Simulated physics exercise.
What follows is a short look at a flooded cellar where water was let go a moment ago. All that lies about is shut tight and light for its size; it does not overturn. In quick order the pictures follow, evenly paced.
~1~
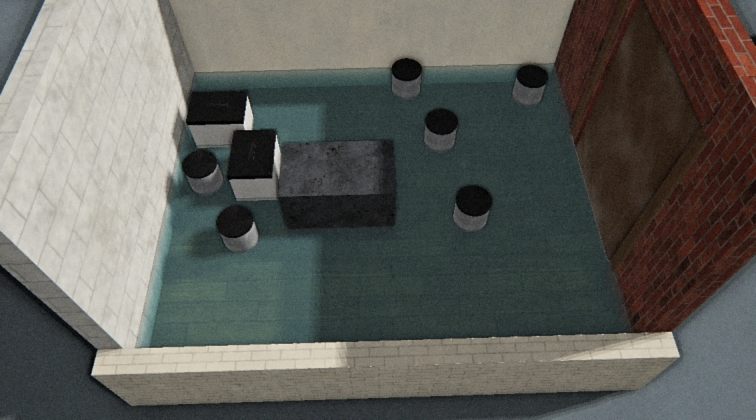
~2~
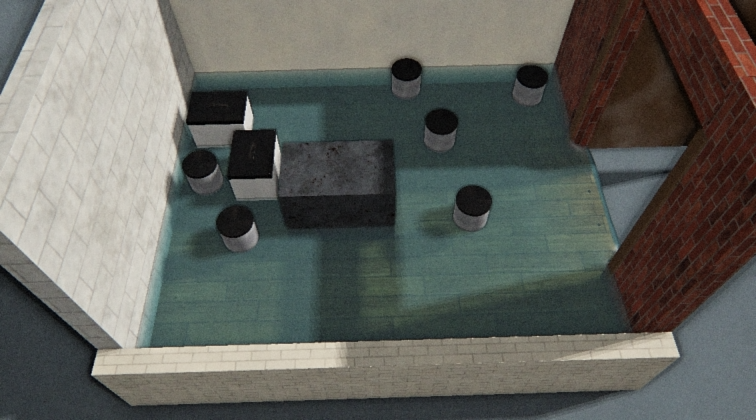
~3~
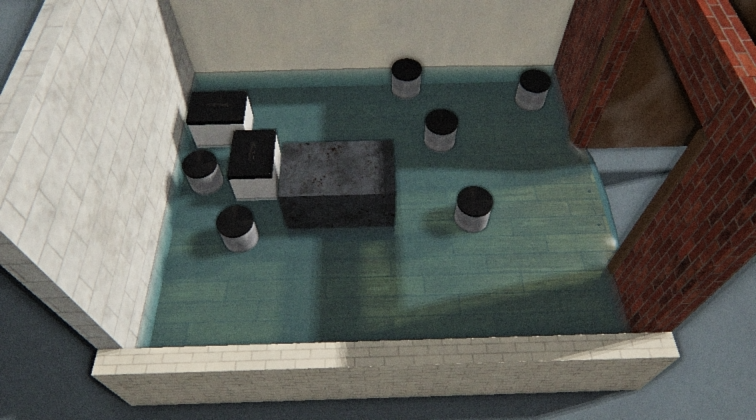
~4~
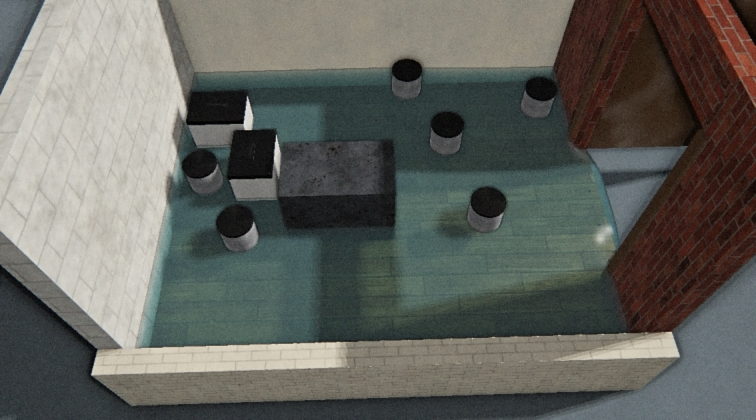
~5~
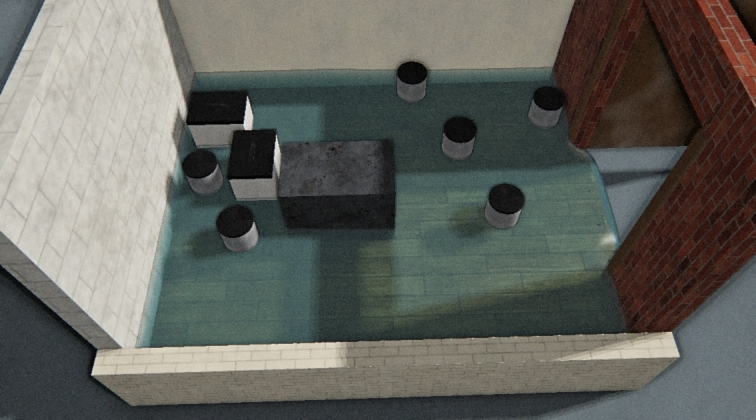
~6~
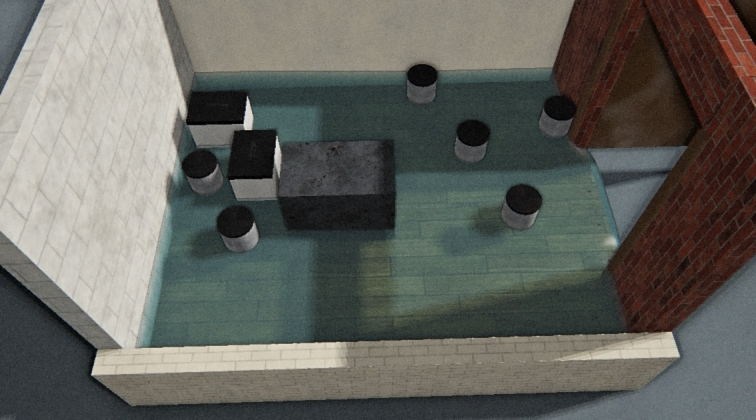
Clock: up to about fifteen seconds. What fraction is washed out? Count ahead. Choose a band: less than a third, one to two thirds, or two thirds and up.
One to two thirds.
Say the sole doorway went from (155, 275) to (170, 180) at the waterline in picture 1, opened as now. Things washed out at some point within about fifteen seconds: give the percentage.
Roughly 50 in a hundred.
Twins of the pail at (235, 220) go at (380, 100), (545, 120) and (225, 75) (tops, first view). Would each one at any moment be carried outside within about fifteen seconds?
Per object, in the order given: Exits at some point / exits at some point / never exits.
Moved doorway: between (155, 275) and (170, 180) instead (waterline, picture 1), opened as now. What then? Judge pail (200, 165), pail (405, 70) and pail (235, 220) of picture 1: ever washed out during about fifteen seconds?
First one exits, second never exits, third exits.
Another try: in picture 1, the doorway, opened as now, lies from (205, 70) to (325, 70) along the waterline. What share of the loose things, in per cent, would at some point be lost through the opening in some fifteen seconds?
Some 100 per cent of the things, roughly.
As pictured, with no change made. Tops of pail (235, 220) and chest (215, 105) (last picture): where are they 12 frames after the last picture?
(325, 245) and (261, 104).
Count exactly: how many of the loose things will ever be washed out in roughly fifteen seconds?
You get 4.
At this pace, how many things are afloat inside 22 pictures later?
Well, I'd say 4.
A moment on, 1 of 8 are out; 7 afloat.
Next, 3 of 8 are out; 5 afloat.
Later, 4 of 8 are out; 4 afloat.
In the end, 4 of 8 are out; 4 afloat.
